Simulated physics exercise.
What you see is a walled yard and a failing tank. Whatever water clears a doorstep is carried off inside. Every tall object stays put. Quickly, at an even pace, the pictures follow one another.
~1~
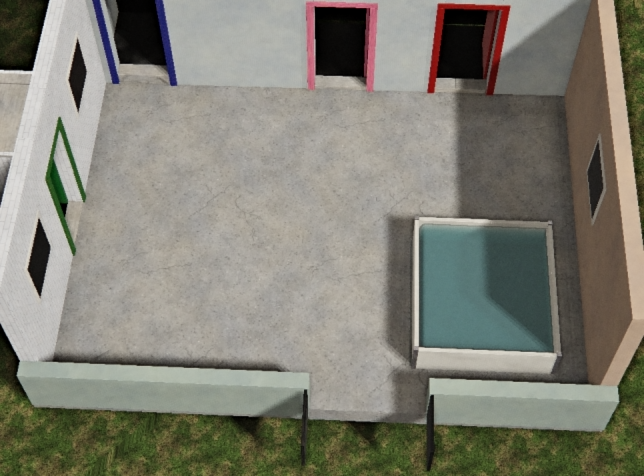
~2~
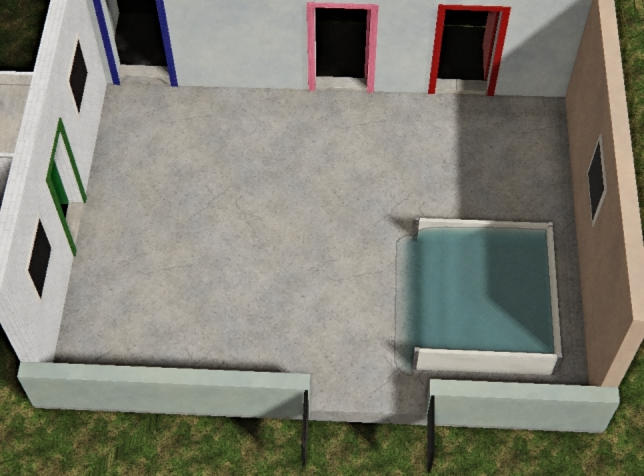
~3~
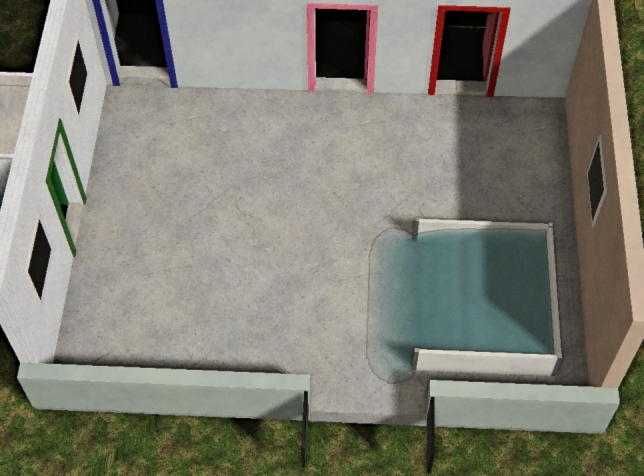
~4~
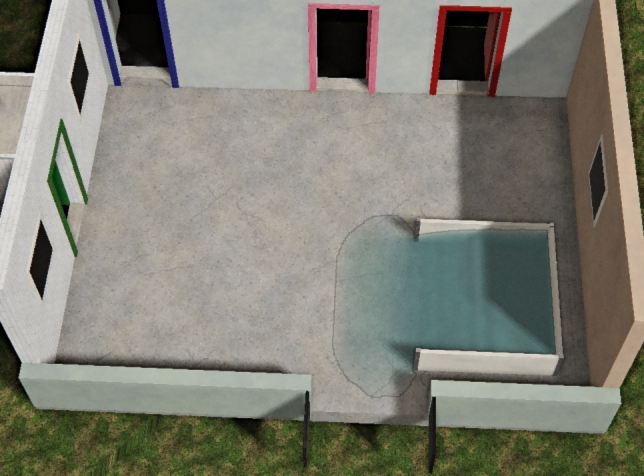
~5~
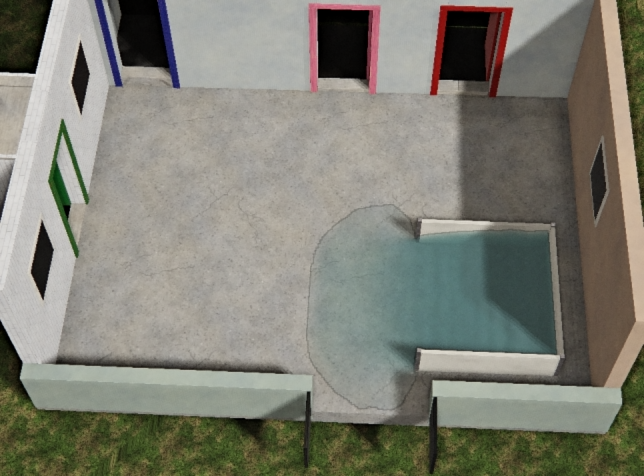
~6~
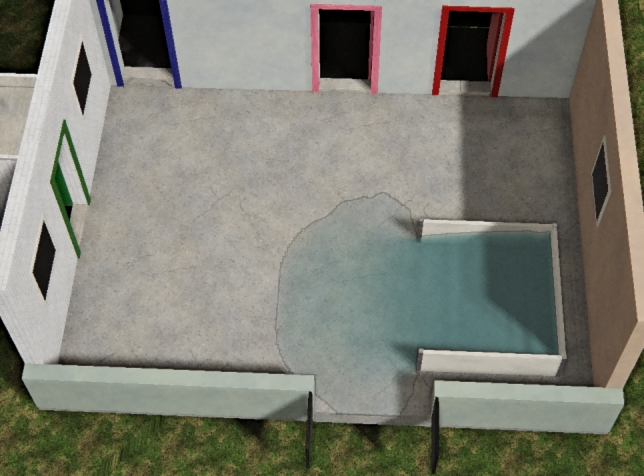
A walled courtyard with a grey stone floor is seen from high above, with grass outside its low front wall and central opening. Blue, pink and red framed doorways line the back wall, a green one stands at left, and a square white-walled tank of teal water sits at lower right. The tank's left side opens, and water spreads leftward in a widening rounded sheet, reaching the front opening.
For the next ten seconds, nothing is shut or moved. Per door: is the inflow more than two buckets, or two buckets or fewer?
Outcome: The red door lets in little enough there, the blue door lets in little enough there, the green door lets too much in there, the pink door lets in little enough there.
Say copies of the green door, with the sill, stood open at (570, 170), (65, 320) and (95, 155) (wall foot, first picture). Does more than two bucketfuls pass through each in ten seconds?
In order: Falls short, exceeds it, exceeds it.
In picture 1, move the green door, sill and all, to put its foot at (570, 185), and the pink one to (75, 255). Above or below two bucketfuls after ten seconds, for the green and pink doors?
Here the green door stays within the limit while the pink door tops the limit.
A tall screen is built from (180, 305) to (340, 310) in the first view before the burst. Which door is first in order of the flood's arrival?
Earliest: The green door.
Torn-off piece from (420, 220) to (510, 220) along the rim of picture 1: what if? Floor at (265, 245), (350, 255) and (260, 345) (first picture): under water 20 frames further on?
Taken in turn they're unwetted, unwetted and unwetted.
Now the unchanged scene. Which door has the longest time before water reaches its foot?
That would be the one in red.
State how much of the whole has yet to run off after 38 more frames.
Near 88 percent, give or take.
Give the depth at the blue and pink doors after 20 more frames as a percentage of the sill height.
The first comes to about 0 percent, the second to about 0 percent.
A moment on, water covers 30 % of the floor; the red door not reached, the blue door not reached, the green door not reached, the pink door not reached.
Next, water covers 50 % of the floor; the red door not reached, the blue door not reached, the green door wet at the sill, nothing in, the pink door not reached.
Then, water covers 60 % of the floor; the red door not reached, the blue door not reached, the green door over two buckets in, the pink door not reached.
Later, water covers 60 % of the floor; the red door not reached, the blue door wet at the sill, nothing in, the green door far over two buckets in, the pink door not reached.
In the end, water covers 85 % of the floor; the red door wet at the sill, nothing in, the blue door wet at the sill, nothing in, the green door far over two buckets in, the pink door wet at the sill, nothing in.
